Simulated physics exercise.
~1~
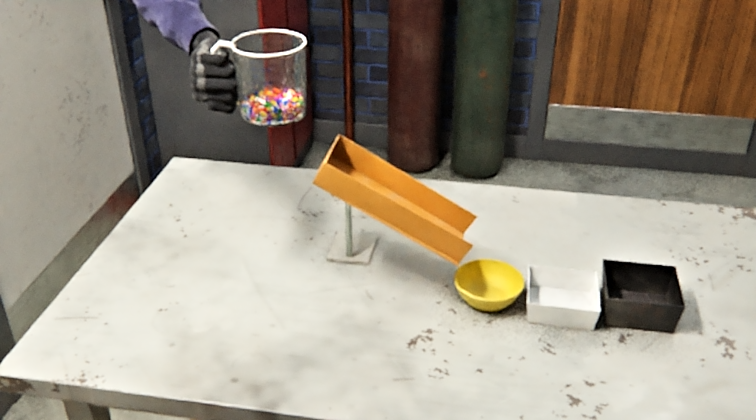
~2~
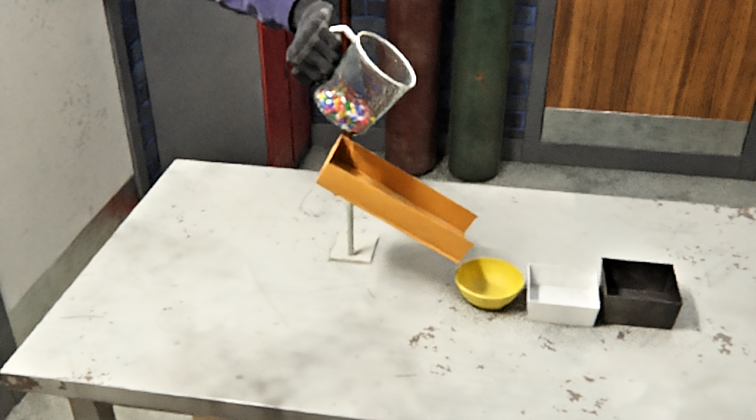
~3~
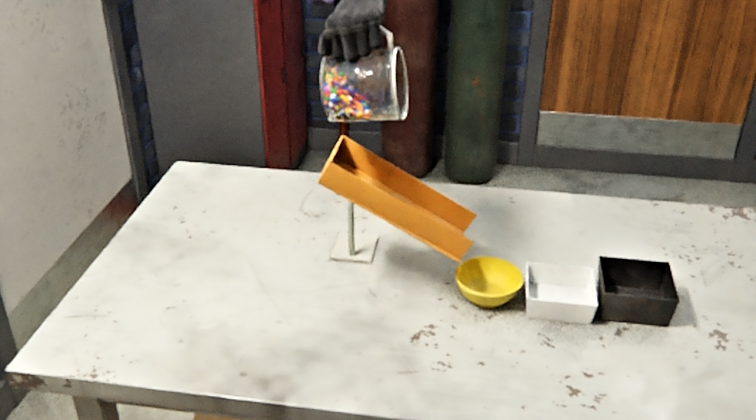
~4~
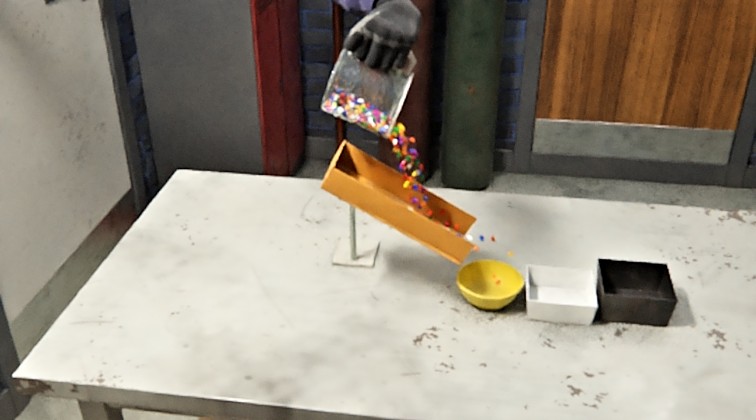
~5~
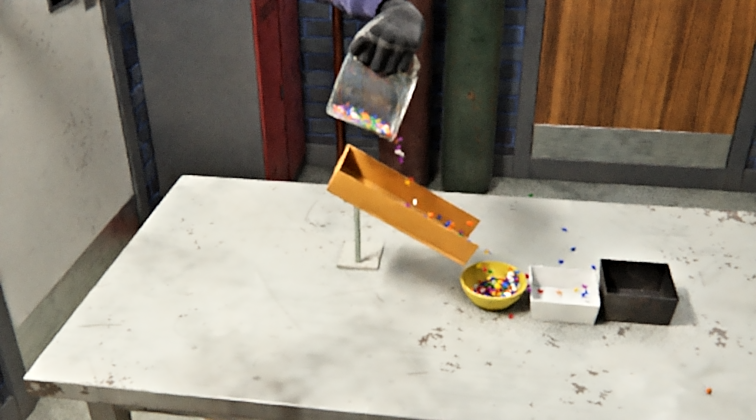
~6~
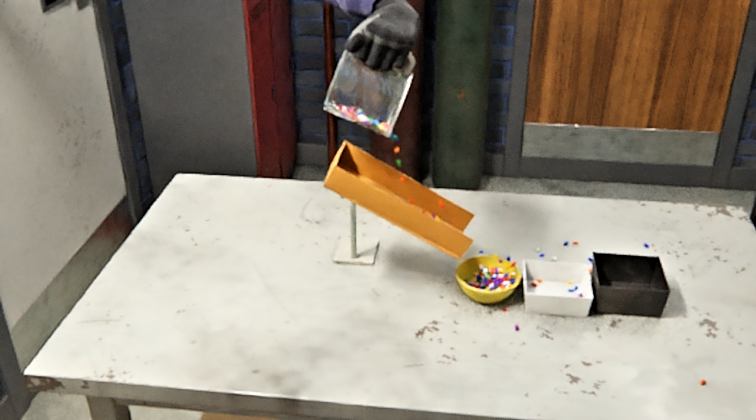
In this clip, a gloved hand moves a clear jug of colourful jelly beans right and tips it over a sloping orange chute; the beans slide mostly into a yellow bowl, while a few land in the white tin and on the table, and some remain in the jug.
